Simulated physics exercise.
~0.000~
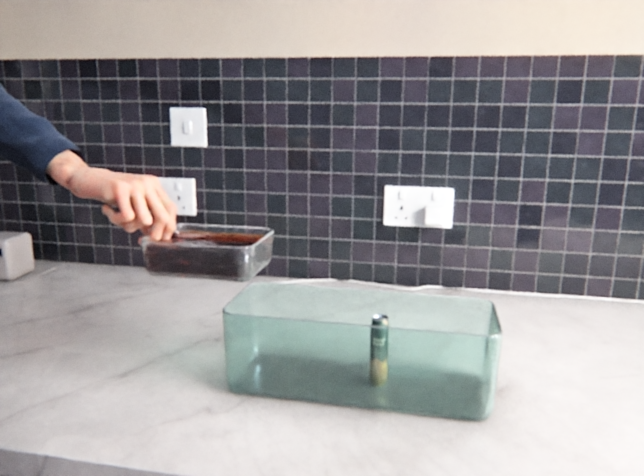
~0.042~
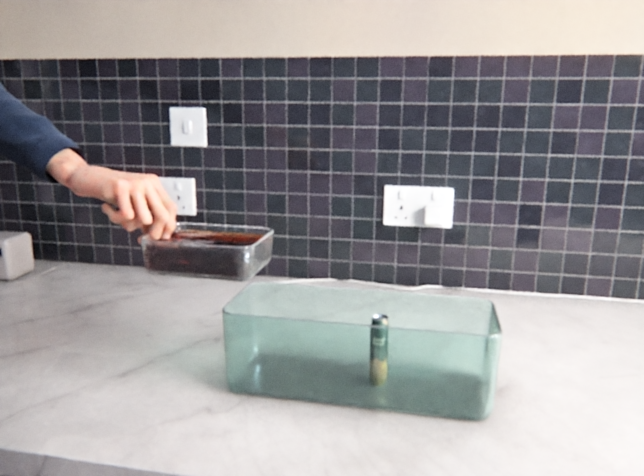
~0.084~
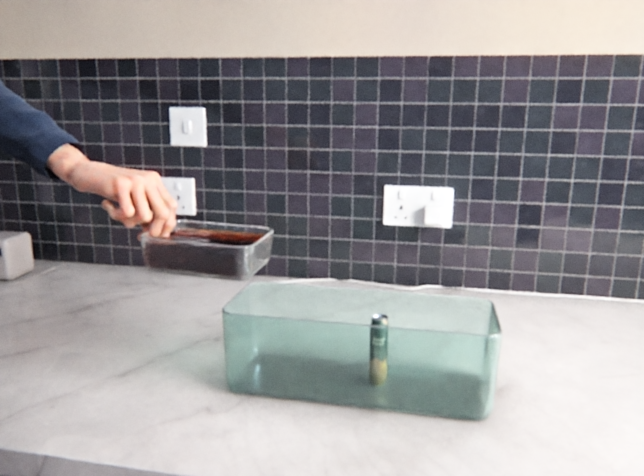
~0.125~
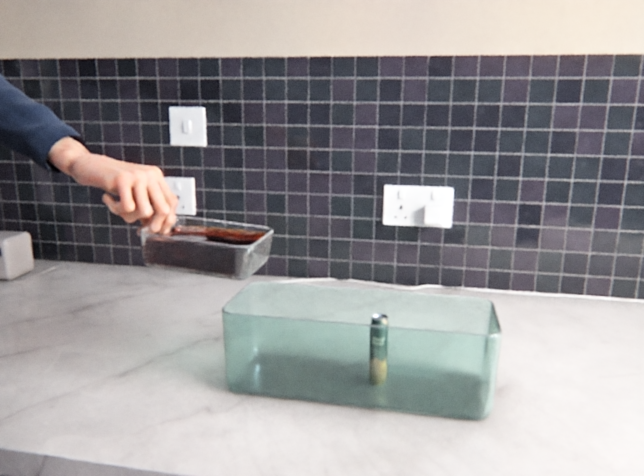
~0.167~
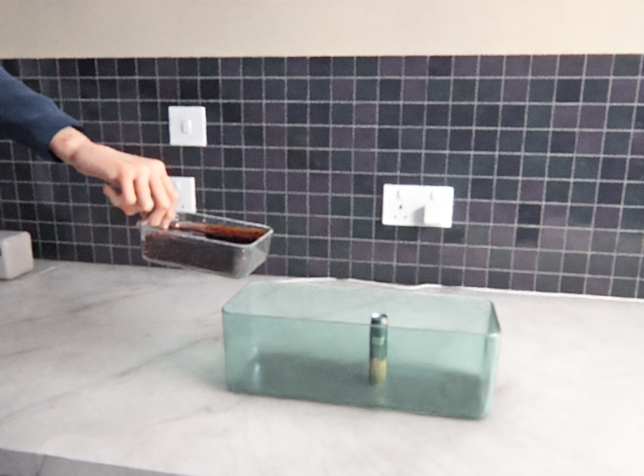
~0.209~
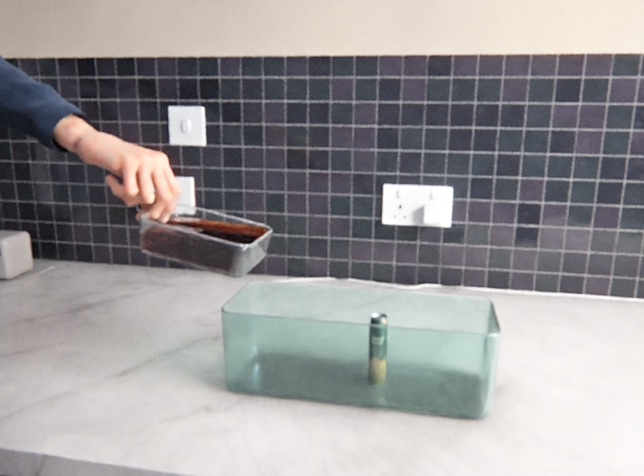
Hand slowly tilting a clear oblong tub of dark liquid rightward beside an empty green basin with a small upright cylinder inside.
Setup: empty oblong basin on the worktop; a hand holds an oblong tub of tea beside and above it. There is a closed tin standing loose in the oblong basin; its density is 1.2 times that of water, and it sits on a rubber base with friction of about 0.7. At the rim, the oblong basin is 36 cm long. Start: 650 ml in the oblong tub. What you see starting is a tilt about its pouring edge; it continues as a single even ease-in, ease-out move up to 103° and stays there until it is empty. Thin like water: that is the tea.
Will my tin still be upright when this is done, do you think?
It never tilts over.
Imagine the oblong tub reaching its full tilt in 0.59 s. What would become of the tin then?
With that tilt, the tin tips.
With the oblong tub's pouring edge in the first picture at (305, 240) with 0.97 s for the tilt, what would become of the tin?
Then it tips over.
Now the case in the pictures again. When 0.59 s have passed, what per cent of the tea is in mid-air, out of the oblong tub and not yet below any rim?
It comes to about 54 percent.
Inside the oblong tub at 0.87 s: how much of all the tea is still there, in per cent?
I'd say some 3 per cent remains.
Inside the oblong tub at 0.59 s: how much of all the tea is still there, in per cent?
Remaining: Near 26 % of the total.
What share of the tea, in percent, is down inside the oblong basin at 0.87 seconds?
It works out near 82 per cent.
Then, 0.59 s in, the tilt is 68° and 27 per cent is still to pour; the tin stands where it began.
Then, 0.87 s in, the tilt is 100° and 3 per cent is still to pour; the tin stands where it began.
Then, 1.15 s in, the tilt is 103° and 0 per cent is still to pour; the tin stands where it began.
Then, 1.47 s in, the tilt is 103° and 0 per cent is still to pour; the tin stands where it began.
Finally, the tin stands where it began.
